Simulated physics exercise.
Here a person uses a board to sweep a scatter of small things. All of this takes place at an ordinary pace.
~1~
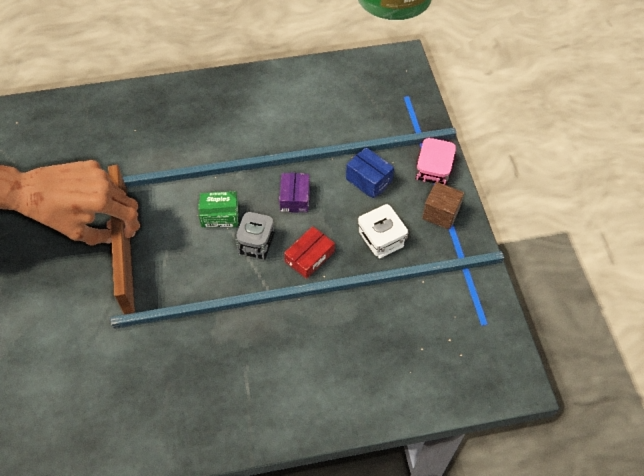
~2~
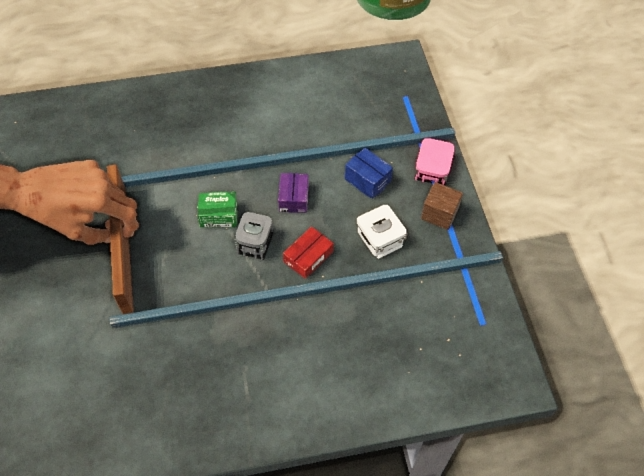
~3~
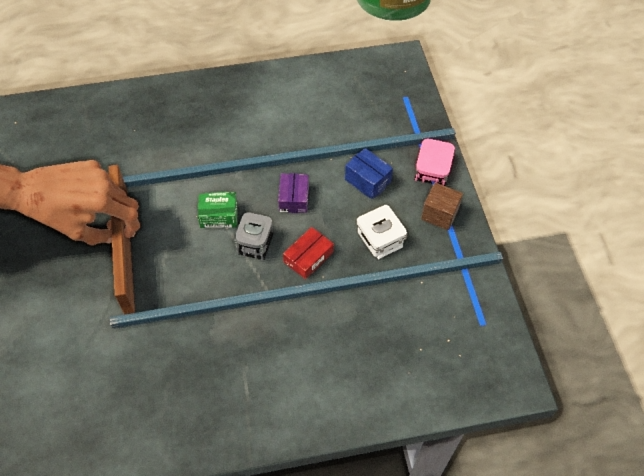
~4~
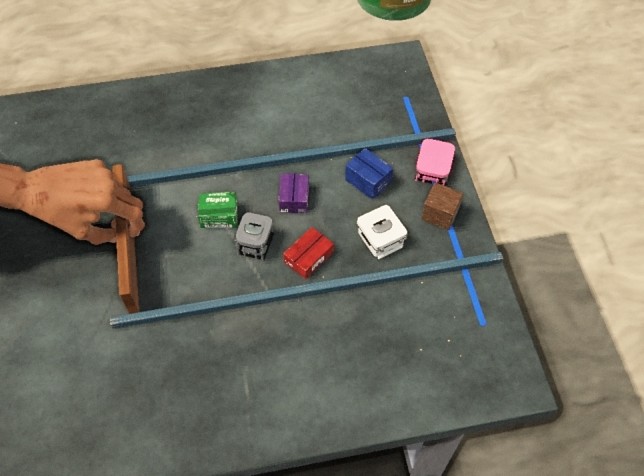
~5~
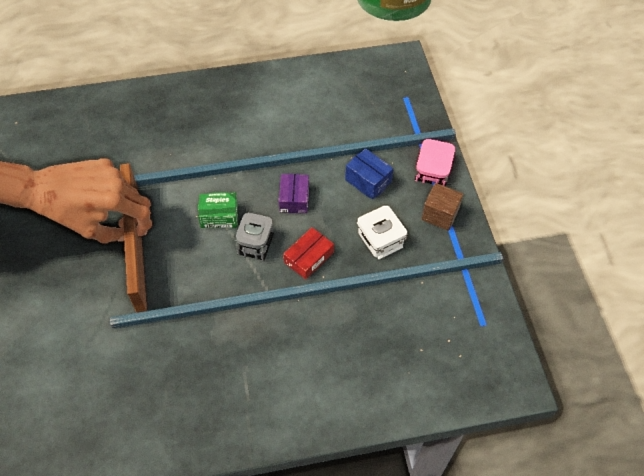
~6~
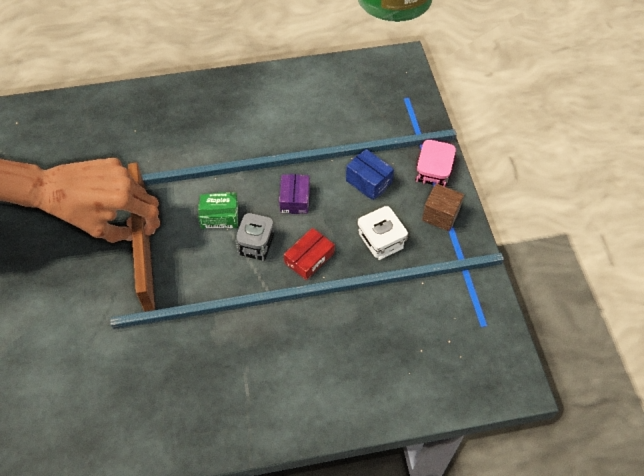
On a dark tabletop, a hand slides a wooden board slightly right toward scattered small objects.
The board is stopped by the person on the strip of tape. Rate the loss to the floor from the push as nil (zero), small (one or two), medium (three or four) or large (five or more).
The loss is large.
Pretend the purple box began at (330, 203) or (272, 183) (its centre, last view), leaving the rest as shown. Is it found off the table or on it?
First spot, it is pushed off; second spot, it is safe.
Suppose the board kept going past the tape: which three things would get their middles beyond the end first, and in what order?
The order is the pink case, the blue box, then the brown block.
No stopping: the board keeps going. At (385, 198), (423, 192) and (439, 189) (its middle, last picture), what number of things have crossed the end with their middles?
In order, that gives 1, then 3, then 5.
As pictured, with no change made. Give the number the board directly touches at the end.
Total: 3.
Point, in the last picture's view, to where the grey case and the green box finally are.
The grey case comes to rest at (460, 201), and the green box comes to rest at (453, 174).
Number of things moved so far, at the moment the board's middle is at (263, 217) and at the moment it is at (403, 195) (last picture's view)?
At the first spot 3, then 8.
Soon after, none off yet; pink case at rest near (435, 164); brown block at rest near (443, 208); blue box at rest near (370, 175).
After that, none off yet; pink case at rest near (435, 164); brown block at rest near (443, 208); blue box displaced a little near (390, 171).
And then, one off so far; pink case on its way down near (482, 200); brown block displaced about its own width near (469, 196); blue box displaced well along near (461, 165).
In the end, the number that fall off is five or more; gone, purple box, white case, blue box, brown block and pink case.
